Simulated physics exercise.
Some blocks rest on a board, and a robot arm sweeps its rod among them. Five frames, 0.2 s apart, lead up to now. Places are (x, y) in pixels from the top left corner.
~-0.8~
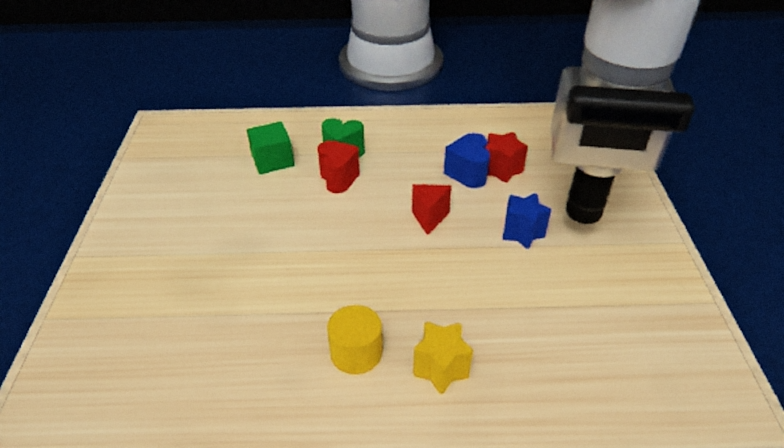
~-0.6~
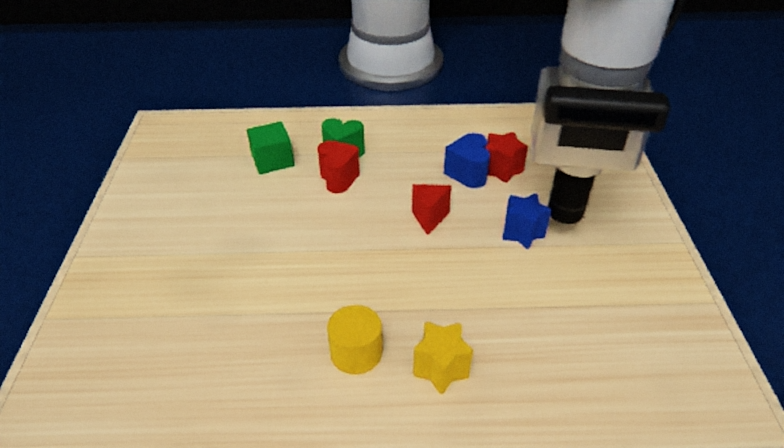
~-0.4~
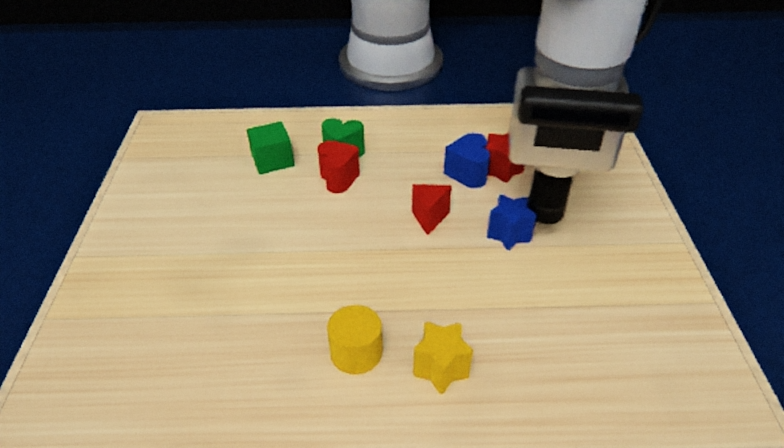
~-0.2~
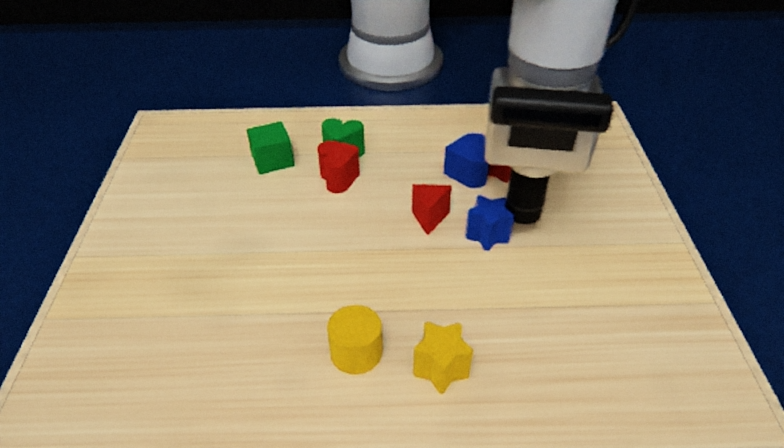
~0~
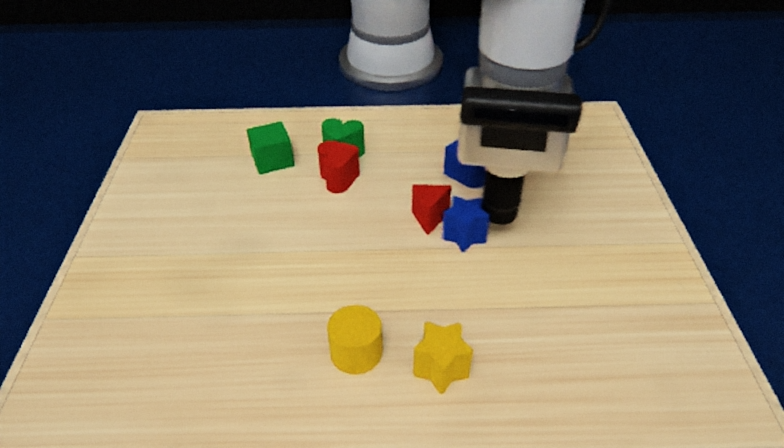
Robot arm sweeping its black rod left across a wooden board, pushing a blue star block up beside a red triangular block.
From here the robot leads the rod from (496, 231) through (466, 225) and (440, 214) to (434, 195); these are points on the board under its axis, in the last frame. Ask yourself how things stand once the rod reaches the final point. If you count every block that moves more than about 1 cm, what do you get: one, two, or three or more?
I think two will be displaced.
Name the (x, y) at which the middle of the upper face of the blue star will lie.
Its top middle will sit at (422, 206).
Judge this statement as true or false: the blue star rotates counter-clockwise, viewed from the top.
The claim holds.
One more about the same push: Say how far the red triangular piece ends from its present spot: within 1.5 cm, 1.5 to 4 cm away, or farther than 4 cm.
The shift is from 1.5 to 4 cm.
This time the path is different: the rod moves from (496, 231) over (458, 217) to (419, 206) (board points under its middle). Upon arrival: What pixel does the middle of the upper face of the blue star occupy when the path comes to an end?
It should be at about (432, 205).
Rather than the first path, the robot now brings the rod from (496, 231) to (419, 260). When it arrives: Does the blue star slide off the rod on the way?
Short answer: No.
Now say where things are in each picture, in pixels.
In the first picture, lower end of the rod (583, 213), tops of blocks, red triangular piece (431, 192), blue star (528, 206), blue heart (471, 147).
In the second picture, rod (565, 213), blocks as before.
In the third picture, rod (545, 213), blue star (514, 207).
In the fourth picture, rod (523, 213), blue star (491, 208).
In the fifth picture, rod (499, 214), red triangular piece (431, 192), blue star (467, 209), blue heart hidden.
What follows on the original path. Halfway along, rod (452, 203); red triangular piece (406, 189), turned 35° clockwise; blue star (425, 207), turned 25° anticlockwise.
At the end, rod (434, 177); red triangular piece (398, 185); blue star (422, 206), turned 35° anticlockwise; blue heart not moved.
